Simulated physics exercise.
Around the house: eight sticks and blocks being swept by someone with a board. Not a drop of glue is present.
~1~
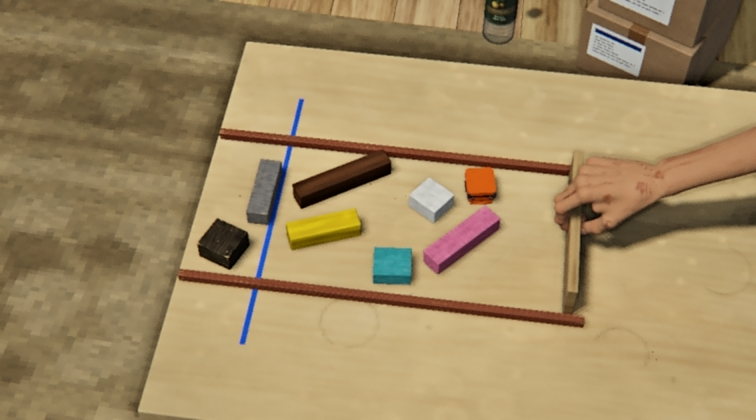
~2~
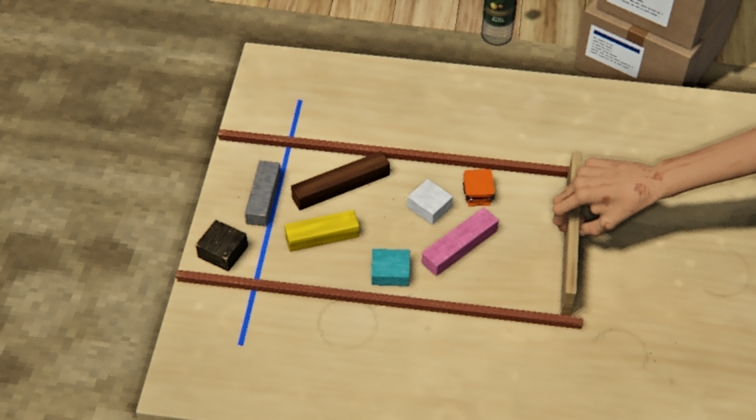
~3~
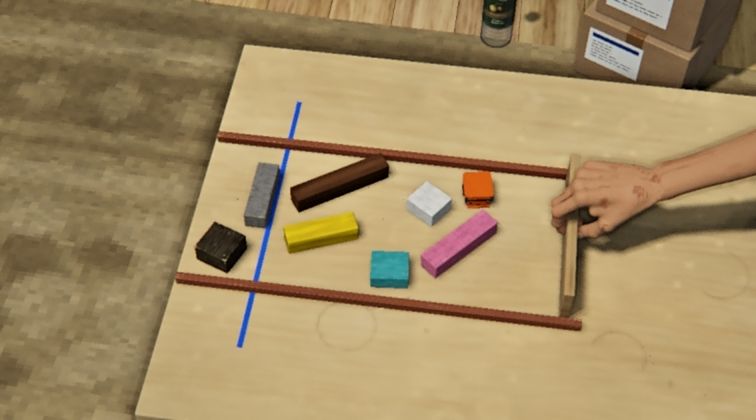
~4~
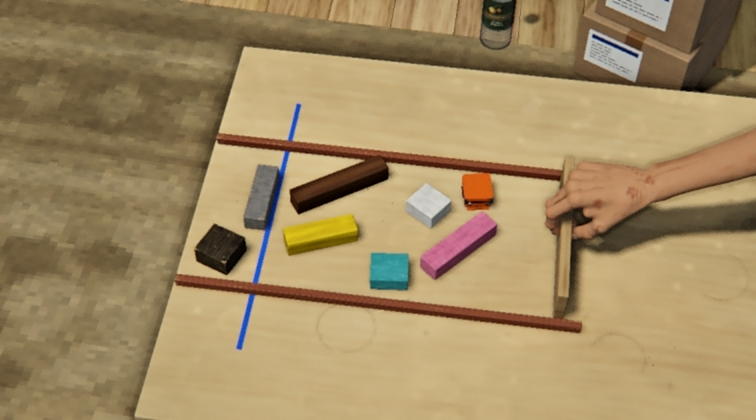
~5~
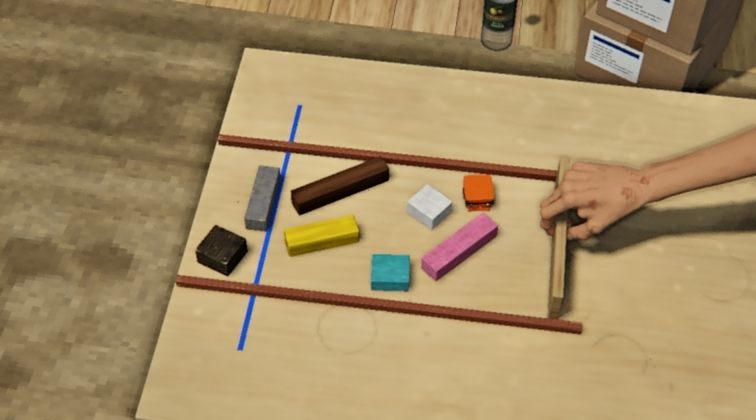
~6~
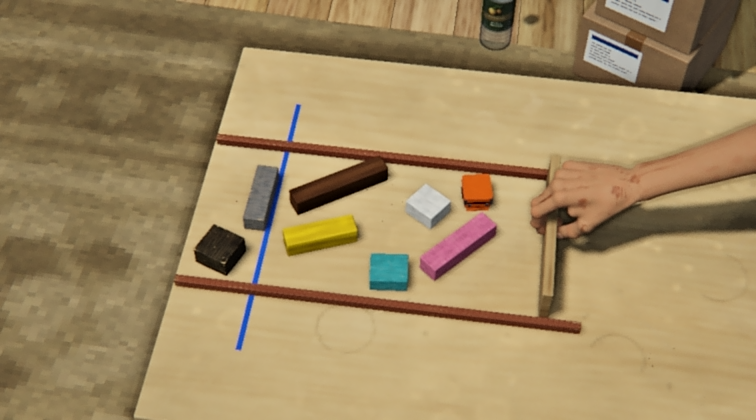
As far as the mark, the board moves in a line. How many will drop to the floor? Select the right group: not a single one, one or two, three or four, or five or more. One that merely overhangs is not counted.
The right group is one or two.
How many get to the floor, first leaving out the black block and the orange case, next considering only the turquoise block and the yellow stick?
Going first to second: 1 and 1.
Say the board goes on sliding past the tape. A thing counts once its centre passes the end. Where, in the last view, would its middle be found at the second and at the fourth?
At (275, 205) for the second, at (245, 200) for the fourth.
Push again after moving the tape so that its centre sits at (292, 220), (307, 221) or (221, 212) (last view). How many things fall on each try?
Per try: 0; 0; 6.
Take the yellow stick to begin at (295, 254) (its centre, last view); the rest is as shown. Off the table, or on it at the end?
I reckon the yellow stick stays in place.
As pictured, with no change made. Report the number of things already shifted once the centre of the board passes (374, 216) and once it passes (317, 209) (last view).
The count is 6 at the first point and 8 at the second.
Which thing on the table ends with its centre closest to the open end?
The one in question is the black block.
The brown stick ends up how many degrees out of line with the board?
It comes to around 25 degrees.
Soon after, none off yet; black block at rest near (220, 250); grey bar at rest near (261, 198); yellow stick at rest near (320, 235).
After that, none off yet; black block at rest near (220, 250); grey bar moving near (254, 197); yellow stick displaced a little near (291, 233).
In the end, the number that fall off is one or two; gone, grey bar.
